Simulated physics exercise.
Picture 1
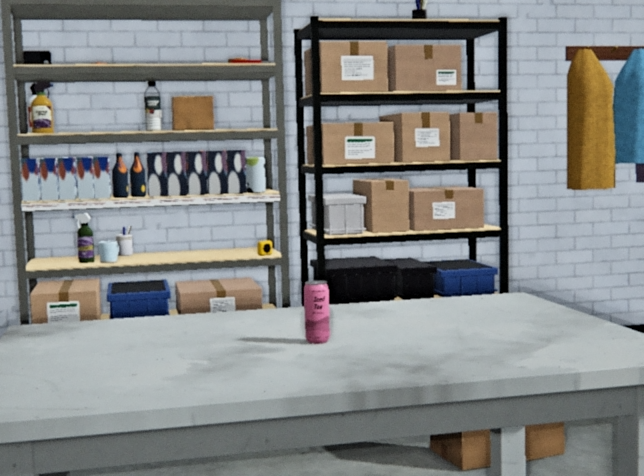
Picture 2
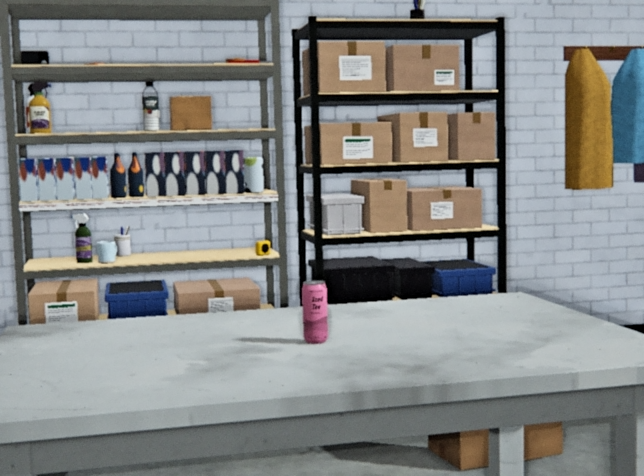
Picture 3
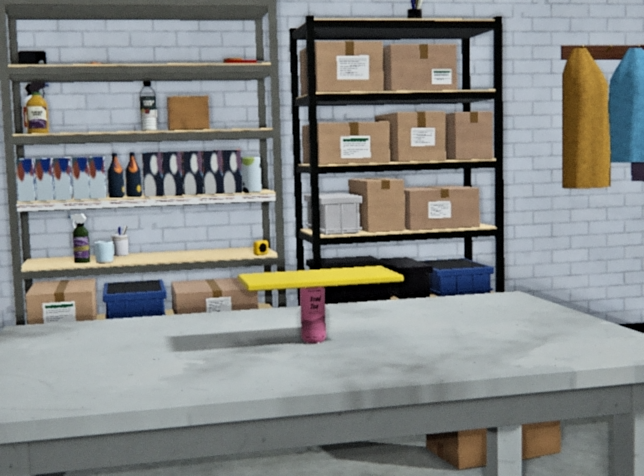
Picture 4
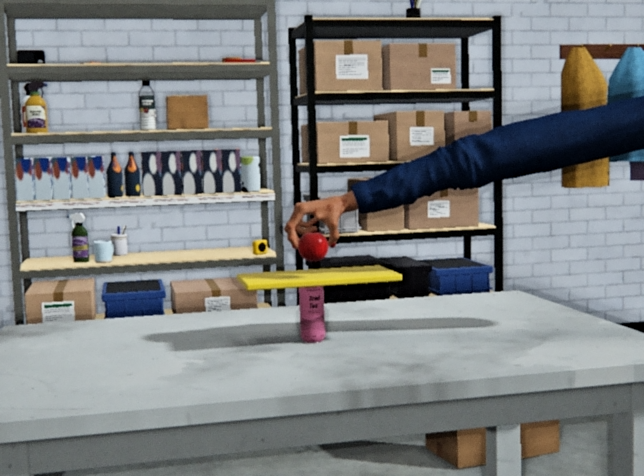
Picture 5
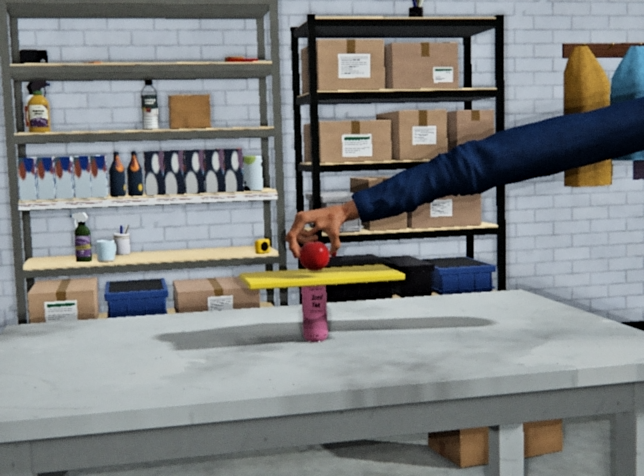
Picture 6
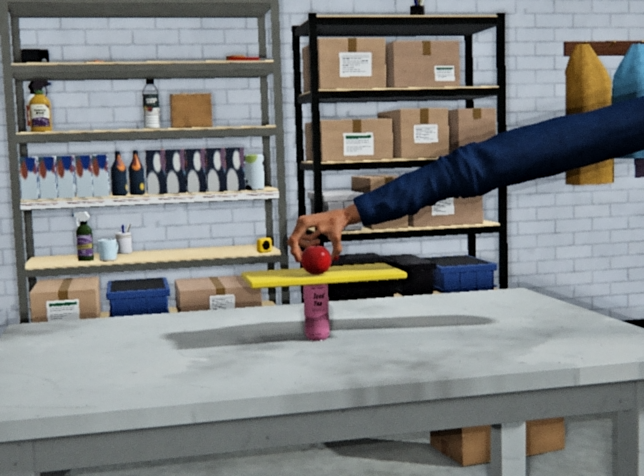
A yellow lid appeared balanced across the top of a pink can on a gray table, and then a hand reached in from the right and lowered a red apple onto it, still gripping it.
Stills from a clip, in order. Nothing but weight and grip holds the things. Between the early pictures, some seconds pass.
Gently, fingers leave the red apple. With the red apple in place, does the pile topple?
No, it is going to remain upright.
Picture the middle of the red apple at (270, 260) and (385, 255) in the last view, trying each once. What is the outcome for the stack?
On the first try it stays put; on the second try it falls down.
Then, 0.20 s after the last picture, nothing has stirred.
Then, 0.50 s after the last picture, red apple resting near (316, 260).
At rest, all 3 in place. Seen from the same camera at the end, red apple near (316, 260). The stack keeps its balance.
